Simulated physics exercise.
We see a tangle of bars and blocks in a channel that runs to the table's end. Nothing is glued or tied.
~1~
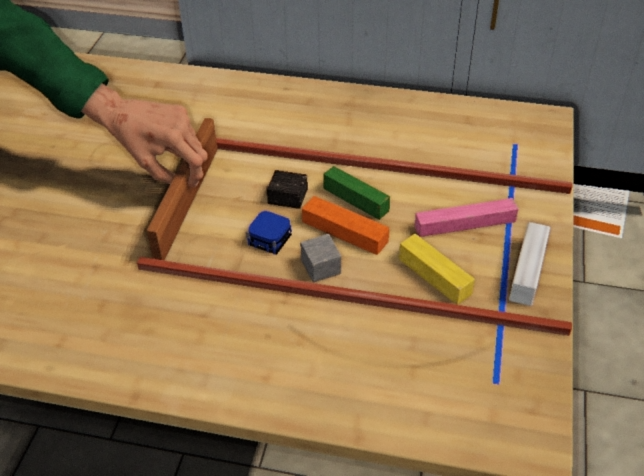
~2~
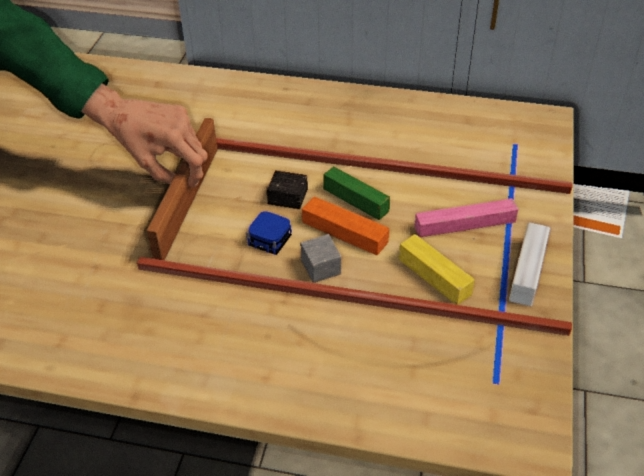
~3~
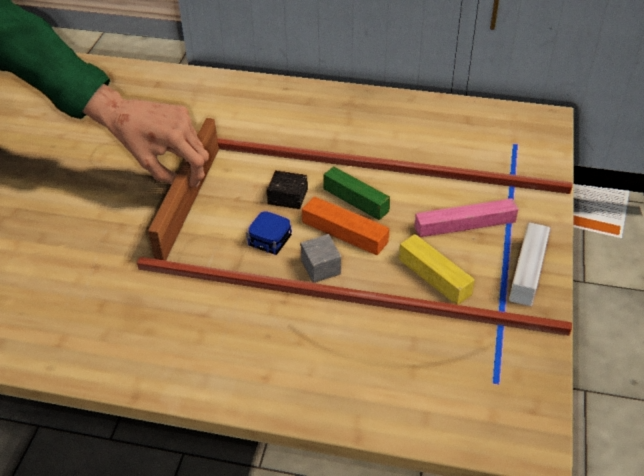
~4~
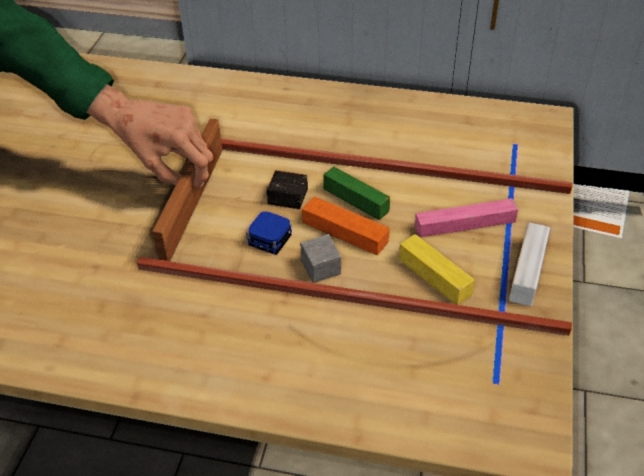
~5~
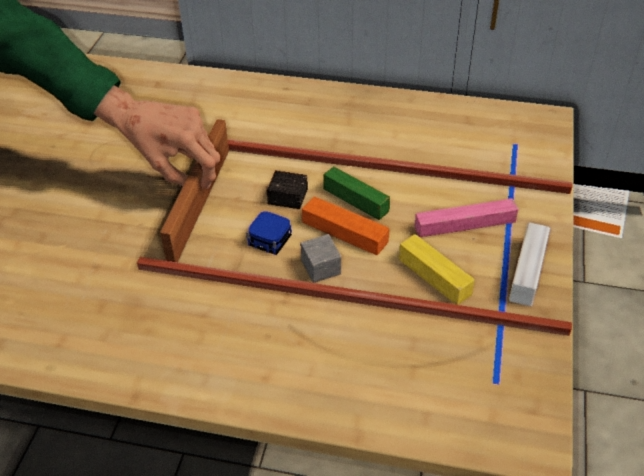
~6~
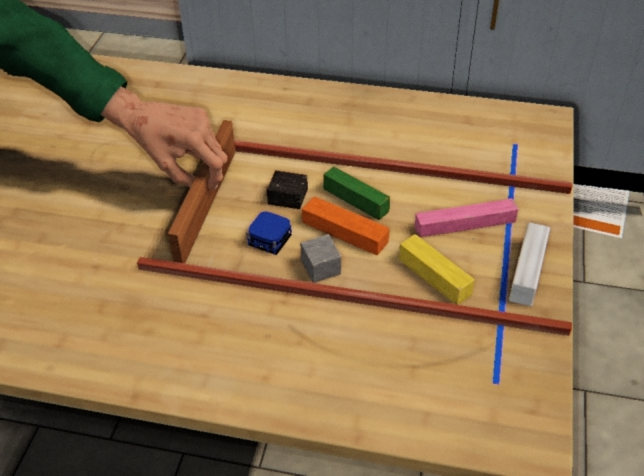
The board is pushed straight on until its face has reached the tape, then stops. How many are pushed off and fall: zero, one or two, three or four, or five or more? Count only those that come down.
As it turns out, the number that fall off is three or four.
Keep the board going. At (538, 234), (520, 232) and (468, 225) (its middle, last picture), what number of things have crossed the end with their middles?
In that order 5, 3 and 0.
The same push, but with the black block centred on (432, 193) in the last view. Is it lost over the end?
Then it survives.
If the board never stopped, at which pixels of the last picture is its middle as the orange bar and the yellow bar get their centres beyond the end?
At (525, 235) for the orange bar; at (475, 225) for the yellow bar.
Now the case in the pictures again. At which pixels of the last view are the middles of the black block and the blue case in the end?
Near (528, 218) and (523, 267).
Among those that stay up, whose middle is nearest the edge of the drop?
The orange bar ends nearest.
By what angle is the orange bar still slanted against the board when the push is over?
Some 0 degrees.
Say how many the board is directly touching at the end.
The number is 4.
A little later, none off yet; white stick at rest near (530, 263); pink bar at rest near (466, 218); yellow bar shifted a little near (459, 282).
When it is over, the number that fall off is three or four; down, yellow bar, pink bar and white stick.
